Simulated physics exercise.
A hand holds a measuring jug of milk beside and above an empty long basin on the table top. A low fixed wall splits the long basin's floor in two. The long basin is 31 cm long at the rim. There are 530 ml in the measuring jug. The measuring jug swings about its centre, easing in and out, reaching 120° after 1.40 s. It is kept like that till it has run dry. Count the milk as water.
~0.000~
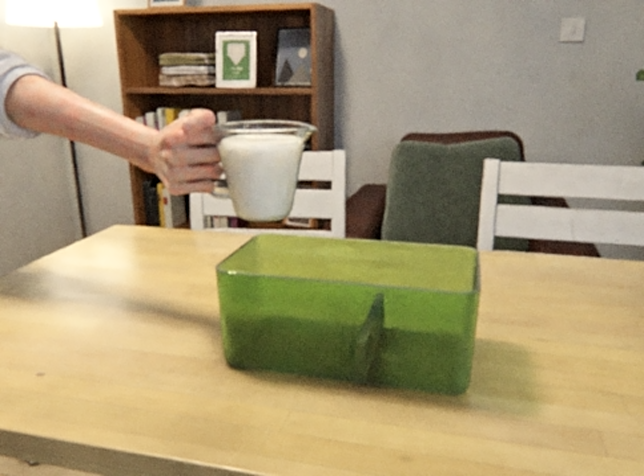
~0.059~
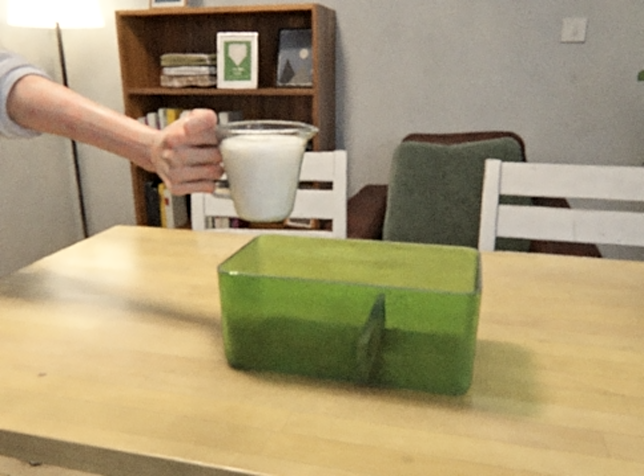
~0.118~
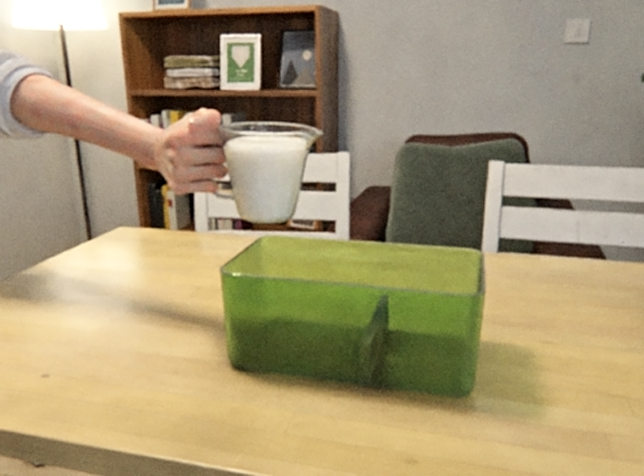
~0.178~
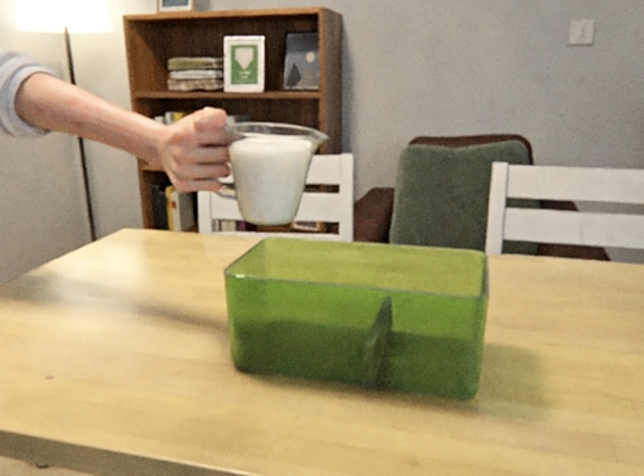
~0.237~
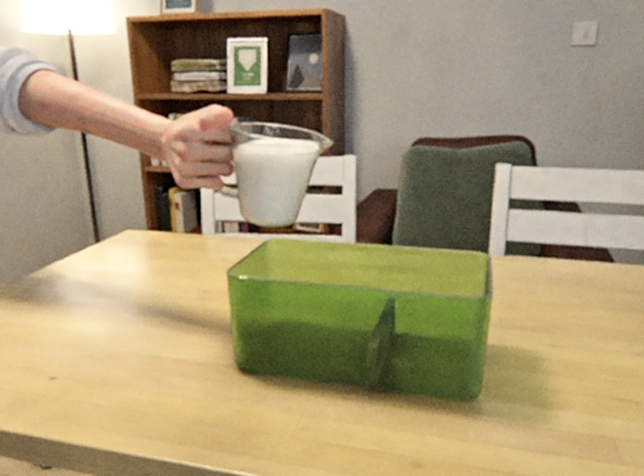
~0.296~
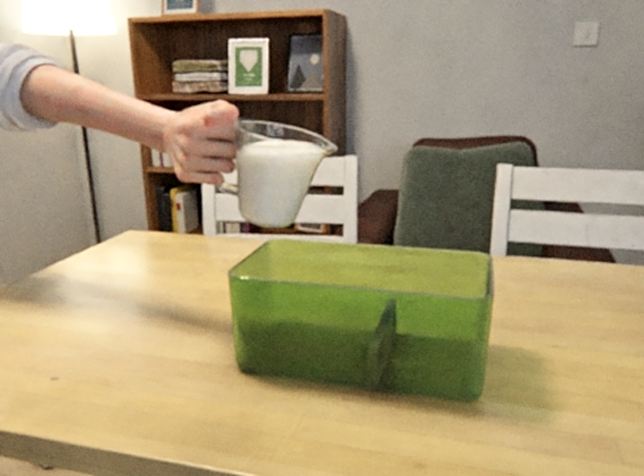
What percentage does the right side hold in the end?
The far part has some 31 per cent.
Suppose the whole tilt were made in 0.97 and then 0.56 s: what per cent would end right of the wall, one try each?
In turn about 20 and 15 per cent.
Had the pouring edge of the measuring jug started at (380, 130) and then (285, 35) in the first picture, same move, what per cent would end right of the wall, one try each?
First 95, then 10 per cent.
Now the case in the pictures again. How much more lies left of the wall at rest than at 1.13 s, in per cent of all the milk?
Some 7 per cent.
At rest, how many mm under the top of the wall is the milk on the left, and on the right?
Some 38 mm on the left and 42 mm on the right.
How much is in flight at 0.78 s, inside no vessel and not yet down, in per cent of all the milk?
Some 18 per cent.
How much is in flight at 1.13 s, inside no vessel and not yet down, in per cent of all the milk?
About 4 per cent.
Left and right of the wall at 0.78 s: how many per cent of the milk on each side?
Left about 7, right about 12.
Then, 0.78 s in, the tilt is 70° and 64 per cent is still to pour, 7 is left of the wall and 12 right of it.
Then, 1.13 s in, the tilt is 109° and 5 per cent is still to pour, 61 is left of the wall and 29 right of it.
Then, 1.50 s in, the tilt is 120° and 0 per cent is still to pour, 68 is left of the wall and 31 right of it.
Then, 1.90 s in, the tilt is 120° and 0 per cent is still to pour, 68 is left of the wall and 31 right of it.
Finally, 68 per cent lies left of the wall, 31 right of it and 1 outside.
